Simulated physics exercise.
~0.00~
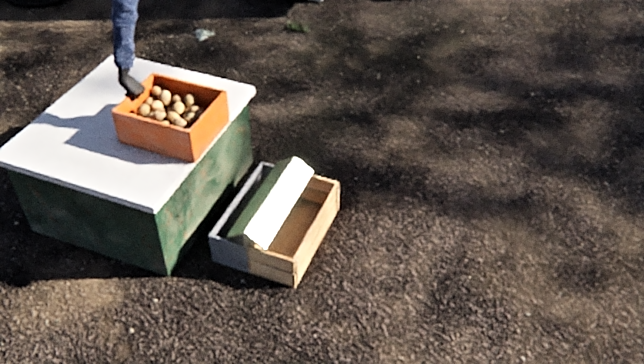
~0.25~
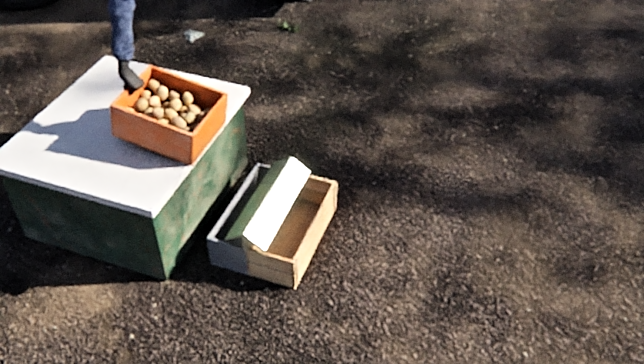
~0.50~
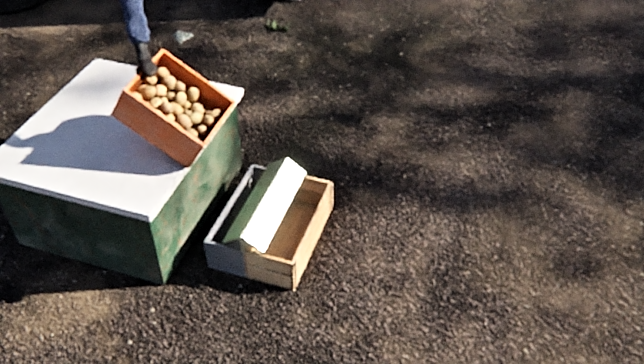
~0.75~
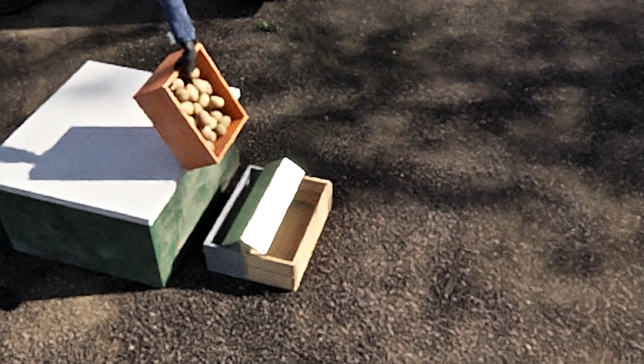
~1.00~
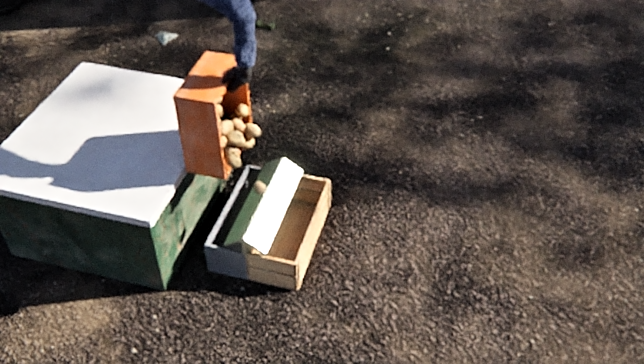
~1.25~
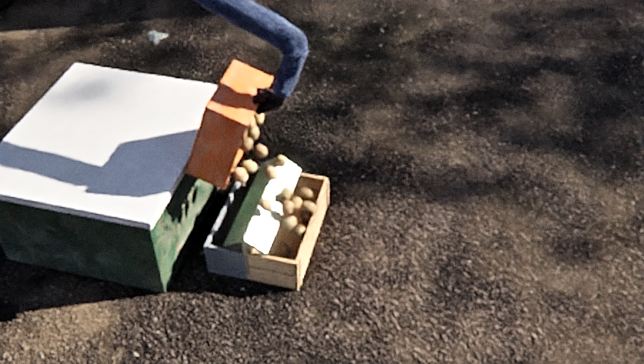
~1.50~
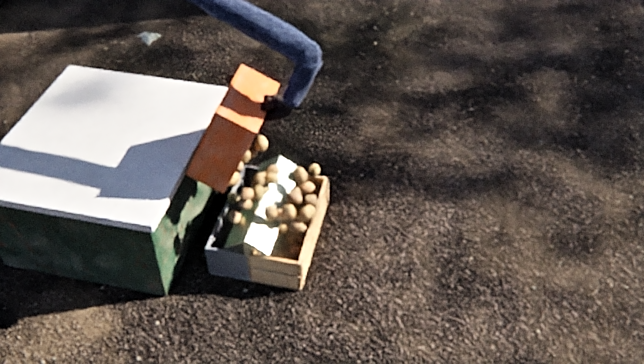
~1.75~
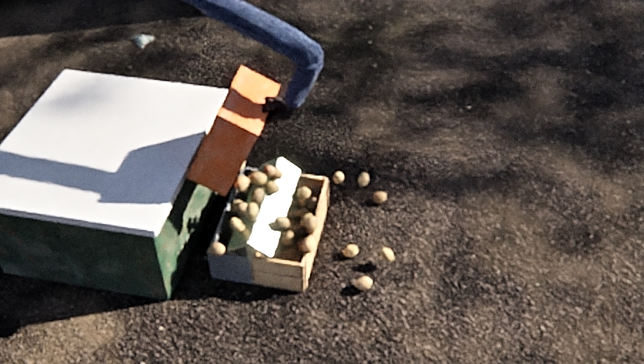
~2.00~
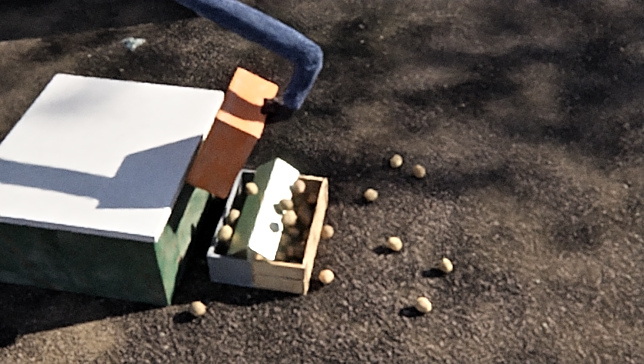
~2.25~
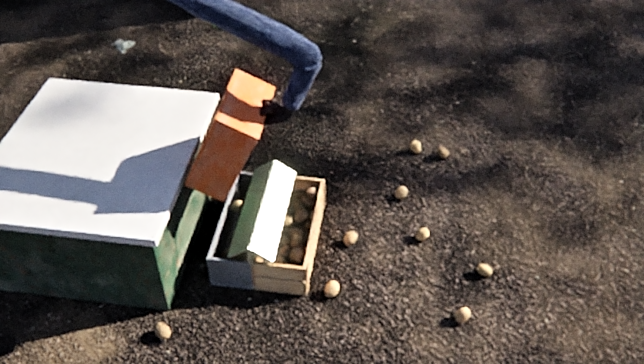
The clip opens on an orange crate of potatoes resting on a white-topped green bench, with a blue arm gripping its edge and a grey bin and wooden tote standing to the right beneath a roof-shaped splitter. The arm tilts the crate to the right, slowly at first, and the potatoes slide toward its lower side. As it tips past upright, they tumble out onto the splitter and into the containers. Several bounce out and roll away across the dark ground. The arm holds the emptied crate tipped over, with most potatoes in the containers, several scattered to the right and one lying near the bench.
